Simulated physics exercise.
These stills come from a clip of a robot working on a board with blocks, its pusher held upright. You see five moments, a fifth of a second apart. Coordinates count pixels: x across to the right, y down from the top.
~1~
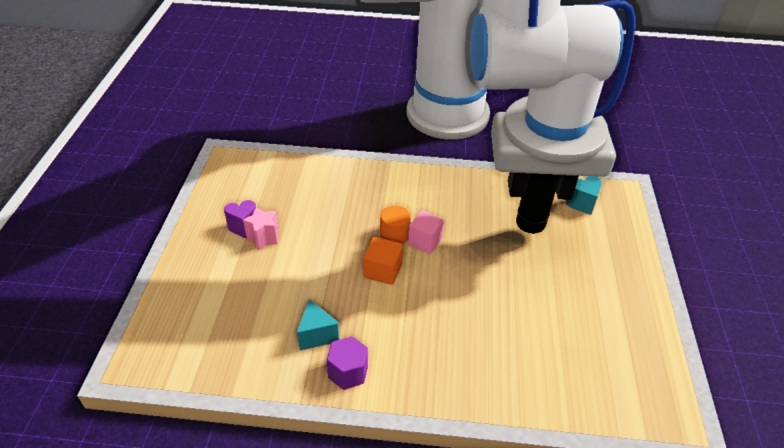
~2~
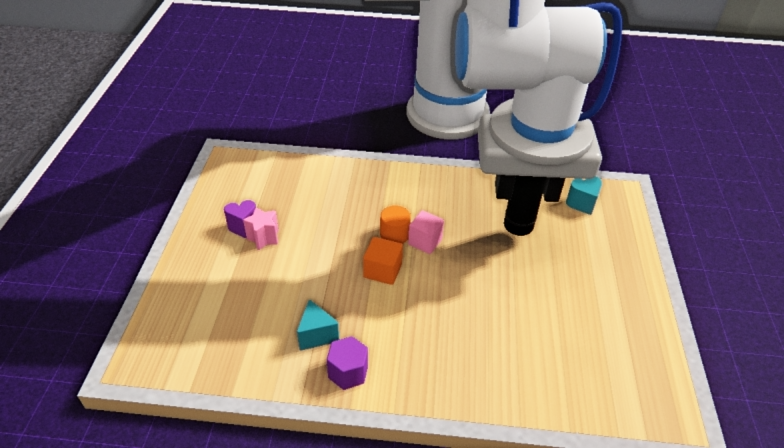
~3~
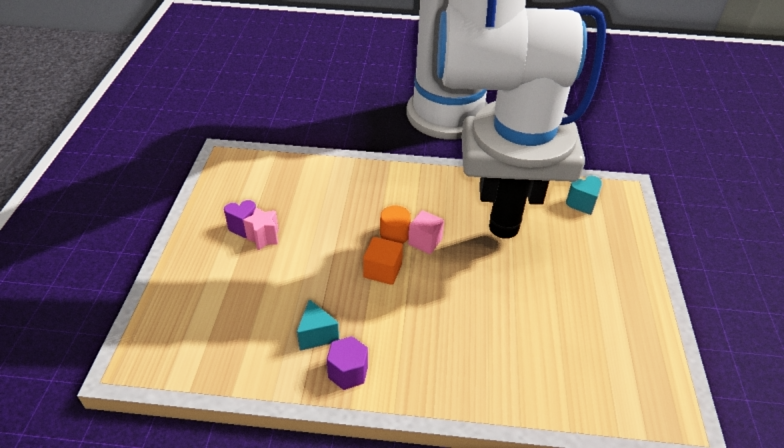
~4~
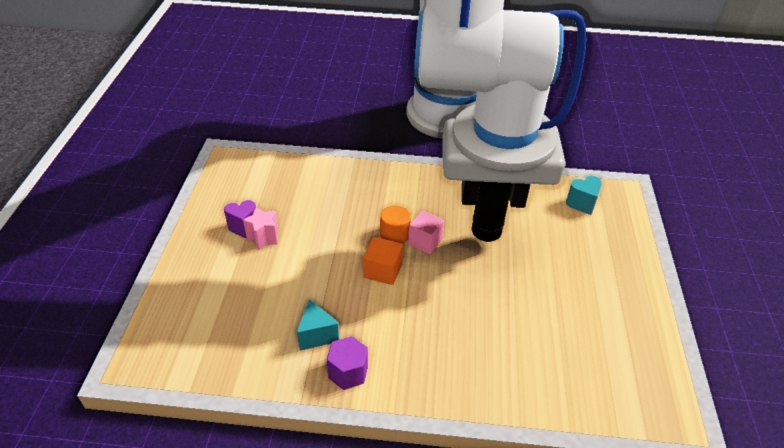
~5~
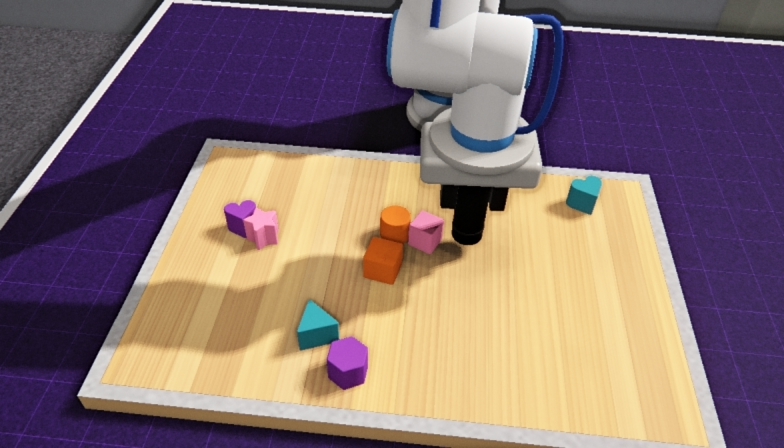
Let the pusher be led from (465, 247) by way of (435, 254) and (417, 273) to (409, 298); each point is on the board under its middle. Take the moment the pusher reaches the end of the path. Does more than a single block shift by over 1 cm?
Short answer: Yes.
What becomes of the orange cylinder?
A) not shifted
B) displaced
I'll go with B - displaced.
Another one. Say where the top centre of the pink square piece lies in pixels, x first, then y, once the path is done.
The centre of its top face lies at (407, 225).
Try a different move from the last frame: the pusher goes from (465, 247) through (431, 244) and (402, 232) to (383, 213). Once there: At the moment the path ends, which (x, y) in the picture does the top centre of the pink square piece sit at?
My best guess is (358, 202).
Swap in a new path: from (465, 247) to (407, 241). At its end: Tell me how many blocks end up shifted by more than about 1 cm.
The number is two.
What follows on the original path. One third of the way, pusher at (436, 243); orange cylinder at (386, 213); pink square piece at (410, 224).
Two thirds of the way, pusher at (418, 262); orange cylinder at (384, 212); pink square piece at (407, 225), turned 15° clockwise.
At the end, pusher at (409, 287); orange square piece not moved; orange cylinder at (384, 212); pink square piece at (407, 225), turned 15° clockwise.
